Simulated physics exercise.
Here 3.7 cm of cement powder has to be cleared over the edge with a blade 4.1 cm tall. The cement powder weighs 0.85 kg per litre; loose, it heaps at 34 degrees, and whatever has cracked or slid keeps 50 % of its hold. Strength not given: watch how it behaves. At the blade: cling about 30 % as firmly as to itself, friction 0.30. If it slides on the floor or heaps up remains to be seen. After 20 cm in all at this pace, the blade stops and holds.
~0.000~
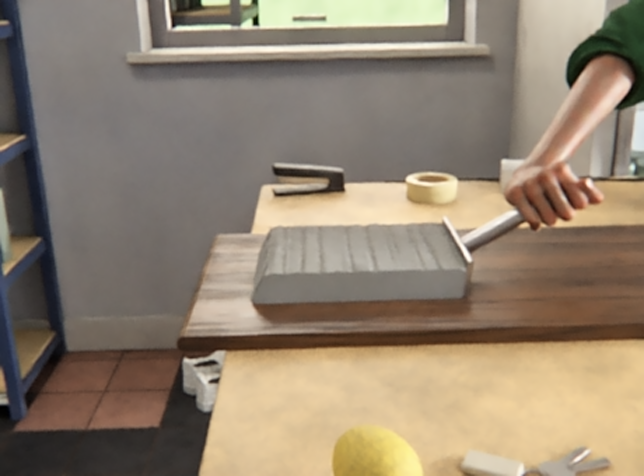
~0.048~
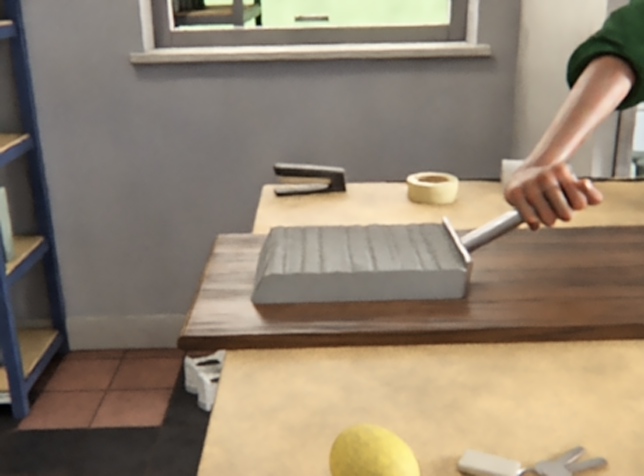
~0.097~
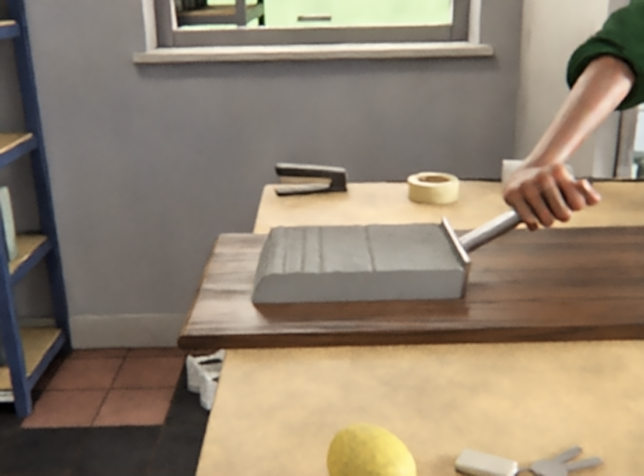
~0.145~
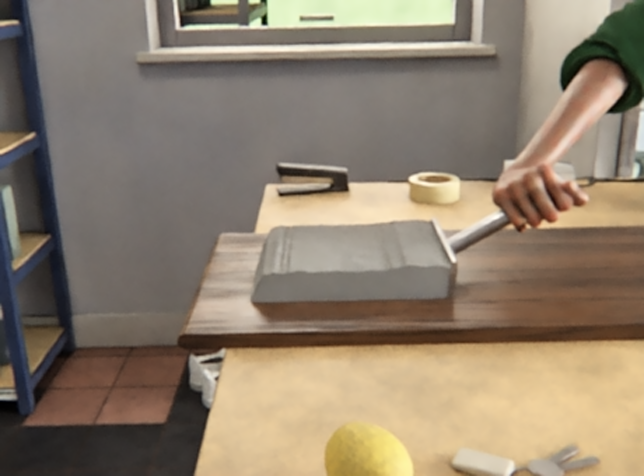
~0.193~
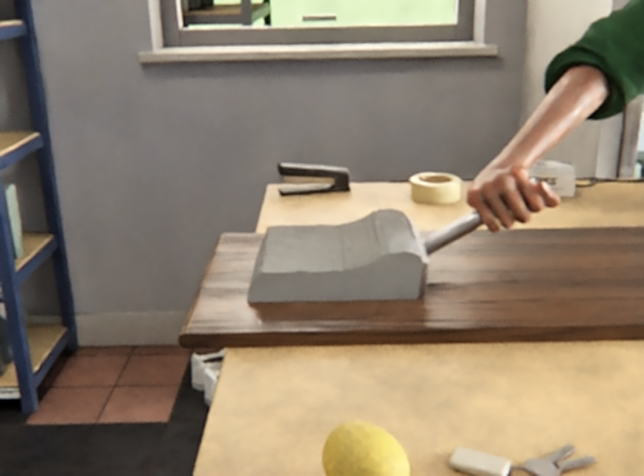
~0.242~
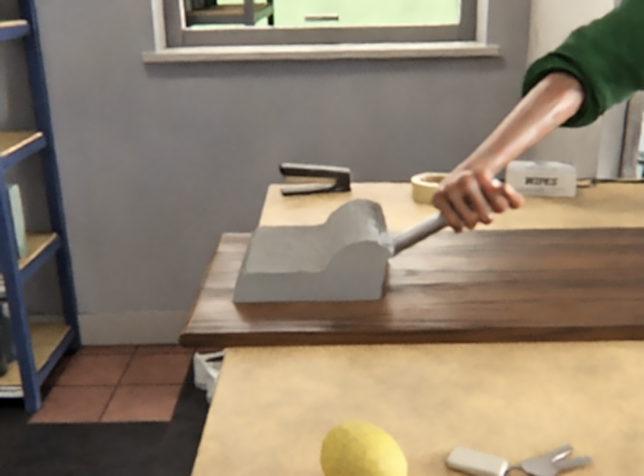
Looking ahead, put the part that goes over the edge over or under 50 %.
So the bit that goes over the edge sits beneath 50 percent.
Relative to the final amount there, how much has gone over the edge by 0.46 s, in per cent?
Estimate: 70 %.
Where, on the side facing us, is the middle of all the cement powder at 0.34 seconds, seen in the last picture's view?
Close to (254, 280) in the last picture.
After 0.34 s, 0 % has gone over the edge and 2 % has spilled back over the blade.
After 0.46 s, 14 % has gone over the edge and 2 % has spilled back over the blade.
After 0.58 s, 19 % has gone over the edge and 2 % has spilled back over the blade.
After 0.70 s, 19 % has gone over the edge and 2 % has spilled back over the blade.
After 1.11 s, 20 % has gone over the edge and 2 % has spilled back over the blade.
